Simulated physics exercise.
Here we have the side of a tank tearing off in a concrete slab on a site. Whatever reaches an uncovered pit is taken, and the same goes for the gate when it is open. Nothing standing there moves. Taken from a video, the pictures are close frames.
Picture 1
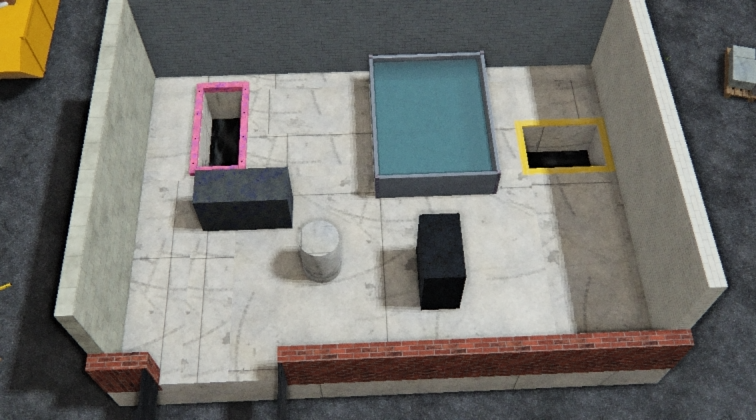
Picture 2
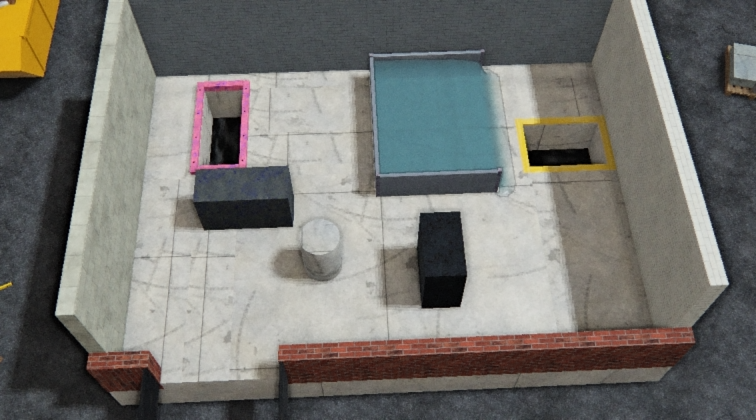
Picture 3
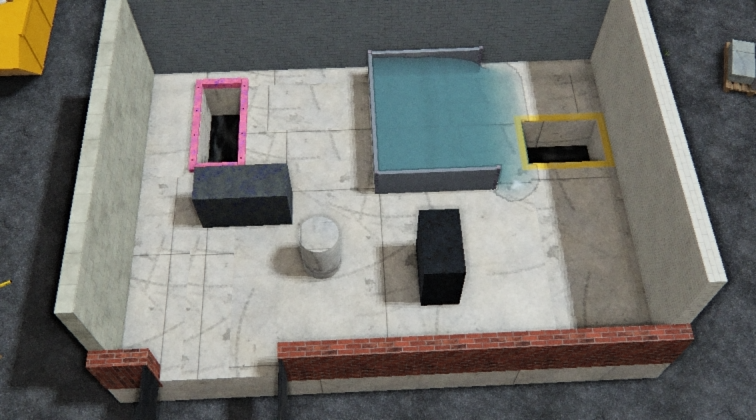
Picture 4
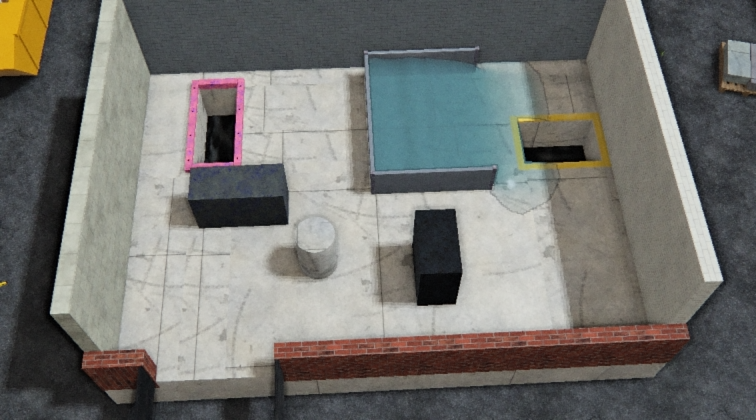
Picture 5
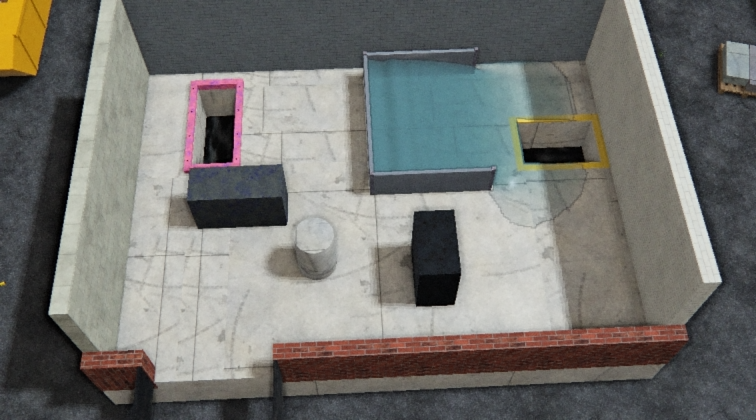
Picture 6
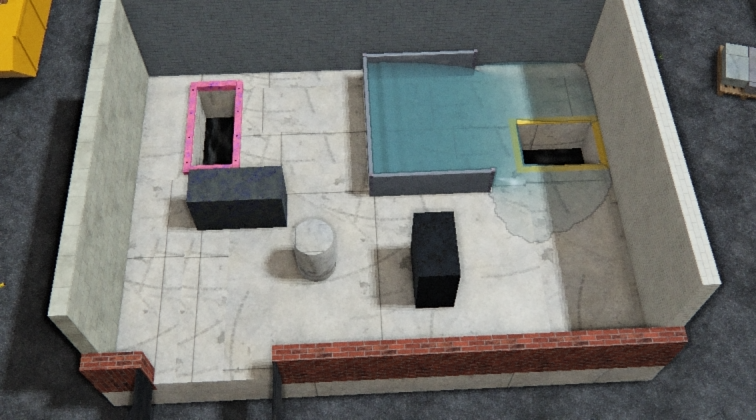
Water in a grey-walled tank sat still until the tank's right side gave way, then poured out across the concrete floor, spreading around the yellow-edged opening and fanning toward the right wall.
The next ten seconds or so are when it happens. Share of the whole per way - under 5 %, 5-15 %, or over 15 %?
Gate under 5 %, yellow pit over 15 %, pink pit under 5 %.
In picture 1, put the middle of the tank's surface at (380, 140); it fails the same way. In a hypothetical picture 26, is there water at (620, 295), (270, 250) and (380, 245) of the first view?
Outcome, in sequence: Wetted, unwetted, unwetted.
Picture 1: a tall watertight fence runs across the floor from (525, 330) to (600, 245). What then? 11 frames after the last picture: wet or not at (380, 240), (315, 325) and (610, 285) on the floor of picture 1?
Okay, the first comes out left untouched, the next left untouched, and the last soaked.
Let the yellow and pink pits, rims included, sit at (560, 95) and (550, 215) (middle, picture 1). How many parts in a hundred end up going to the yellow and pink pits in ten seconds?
My answer: Yellow gets 60 percent, pink gets 10 percent.
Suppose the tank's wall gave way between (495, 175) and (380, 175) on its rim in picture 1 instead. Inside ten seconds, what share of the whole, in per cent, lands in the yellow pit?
In percent, yellow takes 25.
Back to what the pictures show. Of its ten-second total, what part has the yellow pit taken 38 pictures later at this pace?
I'd put it at 90 percent.
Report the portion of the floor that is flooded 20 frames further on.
Roughly 25 percent, I'd say.
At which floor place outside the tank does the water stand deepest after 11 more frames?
I'd put it around (584, 76).
A moment on, water covers 20 % of the floor; the gate 0 %, the yellow pit 16 %, the pink pit 0 %.
Next, water covers 20 % of the floor; the gate 0 %, the yellow pit 31 %, the pink pit 0 %.
Then, water covers 25 % of the floor; the gate 0 %, the yellow pit 50 %, the pink pit 0 %.
Later, water covers 40 % of the floor; the gate 0 %, the yellow pit 66 %, the pink pit 0 %.
In the end, water covers 50 % of the floor; the gate 0 %, the yellow pit 74 %, the pink pit 0 %.
